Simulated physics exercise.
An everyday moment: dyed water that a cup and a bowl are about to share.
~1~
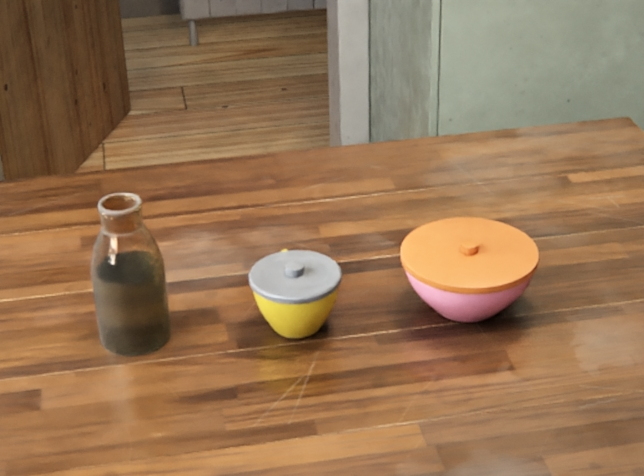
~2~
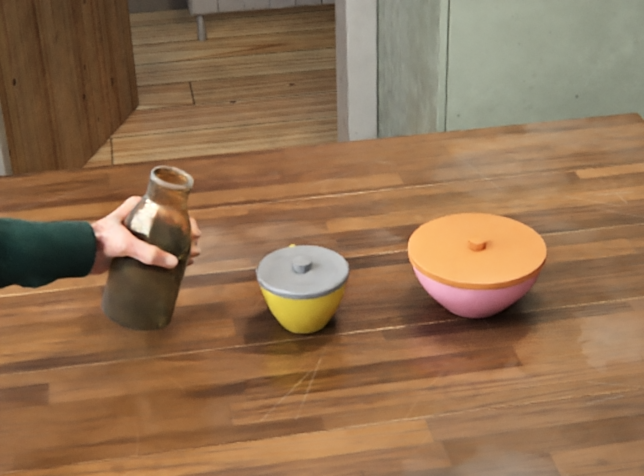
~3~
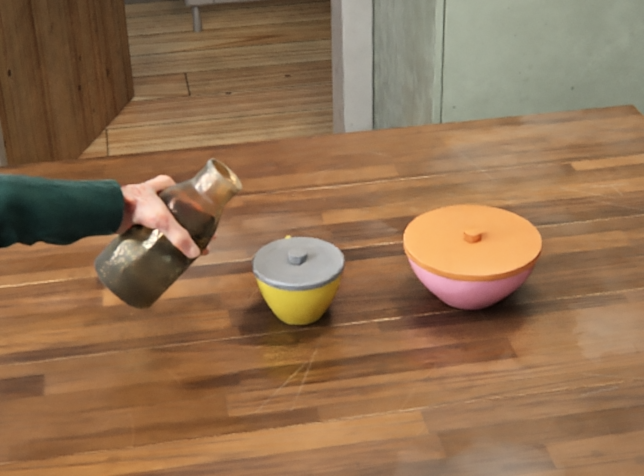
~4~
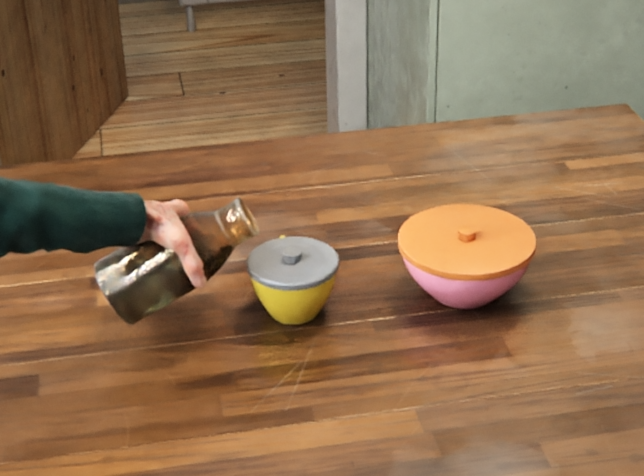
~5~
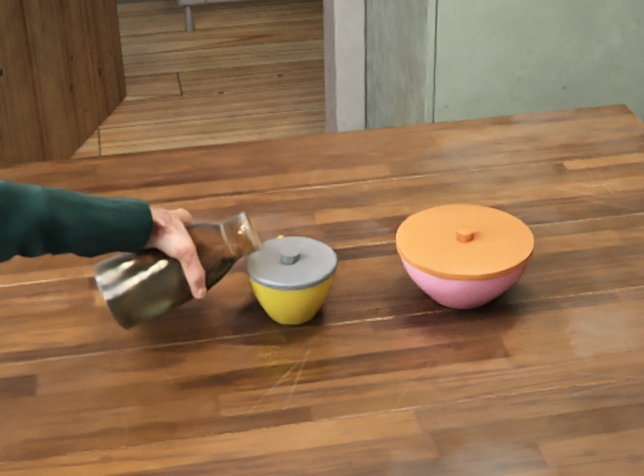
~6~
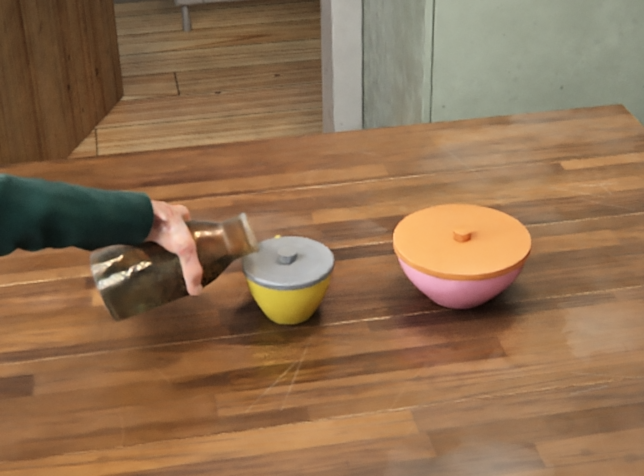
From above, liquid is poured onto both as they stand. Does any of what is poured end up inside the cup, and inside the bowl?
In the end, the cup holds none; the bowl holds none.
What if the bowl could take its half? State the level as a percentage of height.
Estimated level: 40 % of height.
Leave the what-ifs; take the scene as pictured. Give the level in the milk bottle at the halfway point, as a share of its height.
I make it 25 per cent.
Next, it hits the lid of the cup and runs off.
After that, it hits the lid of the bowl and runs off.
Finally, the cup is empty, in a puddle; the bowl is empty, in a puddle.
